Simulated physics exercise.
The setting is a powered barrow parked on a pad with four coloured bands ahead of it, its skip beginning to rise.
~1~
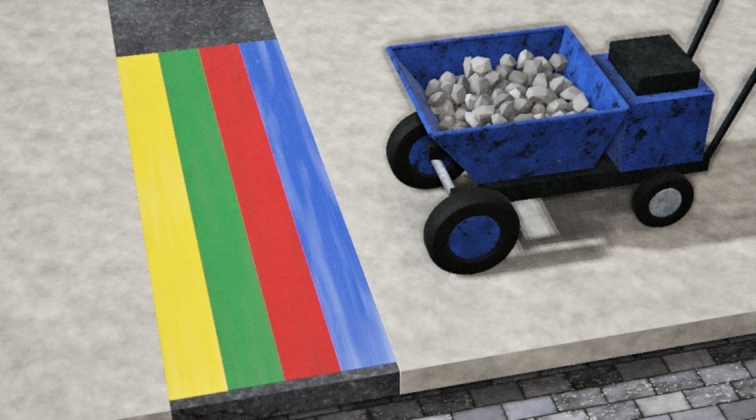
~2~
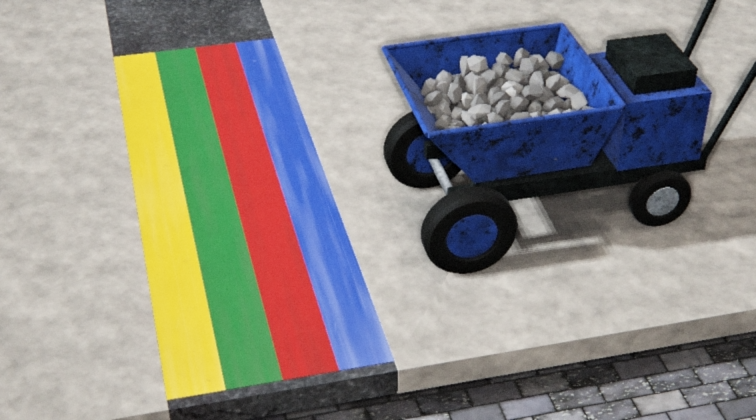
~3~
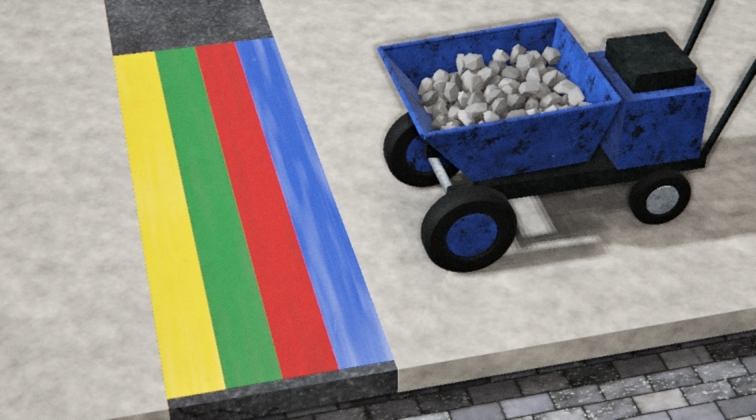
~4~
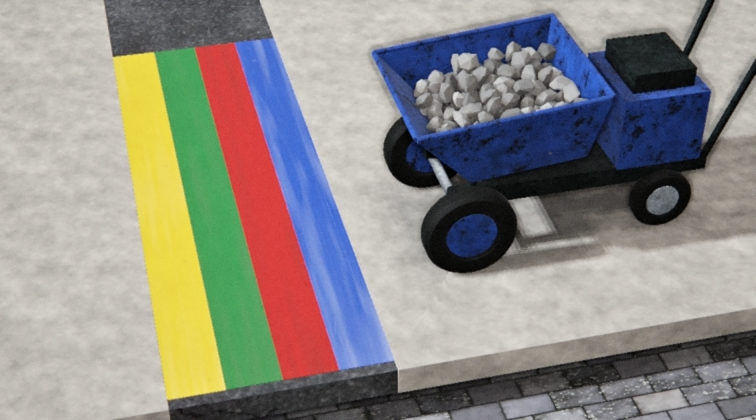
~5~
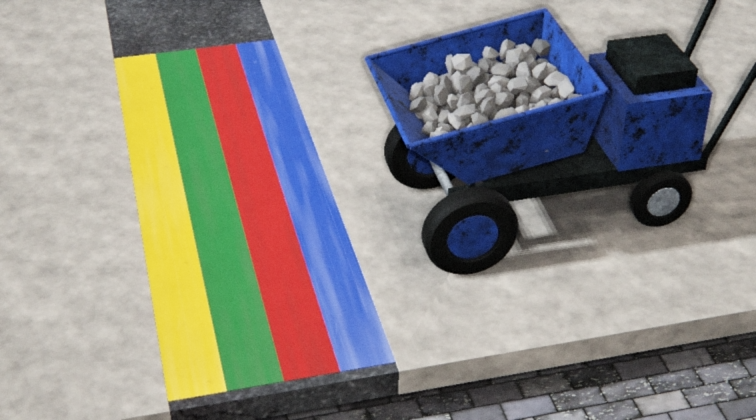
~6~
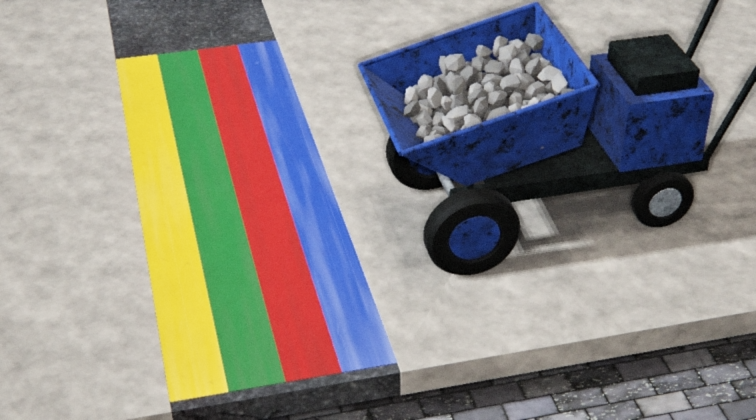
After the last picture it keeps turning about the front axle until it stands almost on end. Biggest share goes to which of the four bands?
Biggest share: Red.
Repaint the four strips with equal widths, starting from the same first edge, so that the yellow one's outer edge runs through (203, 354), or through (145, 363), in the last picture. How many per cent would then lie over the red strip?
About 30 and 40 per cent.
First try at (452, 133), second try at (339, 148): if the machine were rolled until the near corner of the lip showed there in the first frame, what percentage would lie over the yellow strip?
0 % for the first, 30 % for the second.
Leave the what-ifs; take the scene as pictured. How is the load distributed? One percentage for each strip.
Per strip, roughly: Blue 10, red 40, green 15, yellow 5.
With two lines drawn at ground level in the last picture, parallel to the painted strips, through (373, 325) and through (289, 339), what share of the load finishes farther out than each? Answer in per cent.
70 % and 30 %, in that order.
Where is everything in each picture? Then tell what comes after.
Lip of the skip at (432, 136), level; top of the load at (514, 98), broken stones; blue strip at (354, 322); red strip at (300, 331); green strip at (246, 339); yellow strip at (190, 348), in the first picture.
Lip of the skip at (428, 135), level; top of the load at (512, 88), in the second picture.
Lip of the skip at (424, 136), tipped barely; top of the load at (507, 94), in the third picture.
Lip of the skip at (417, 140), tipped barely; top of the load at (502, 93), in the fourth picture.
Lip of the skip at (410, 146), tipped a little; top of the load at (517, 85), in the fifth picture.
Lip of the skip at (402, 154), tipped a little; top of the load at (523, 81); blue strip at (355, 323); red strip at (301, 332); green strip at (246, 341); yellow strip at (191, 350), in the sixth picture.
Soon after the last picture, skip tipped steeply; all in the skip.
A little later, skip tipped right over; most in the skip; a small part over the blue strip; a small part over the red strip.
Later still, skip tipped right over; about a quarter in the skip; a small part over the blue strip; about a third over the red strip; a small part over the green strip; a small part over the yellow strip; a stray few off the paint.
At rest, skip tipped right over; about a quarter in the skip; a small part over the blue strip; about a third over the red strip; a small part over the green strip; a small part over the yellow strip; a stray few off the paint.
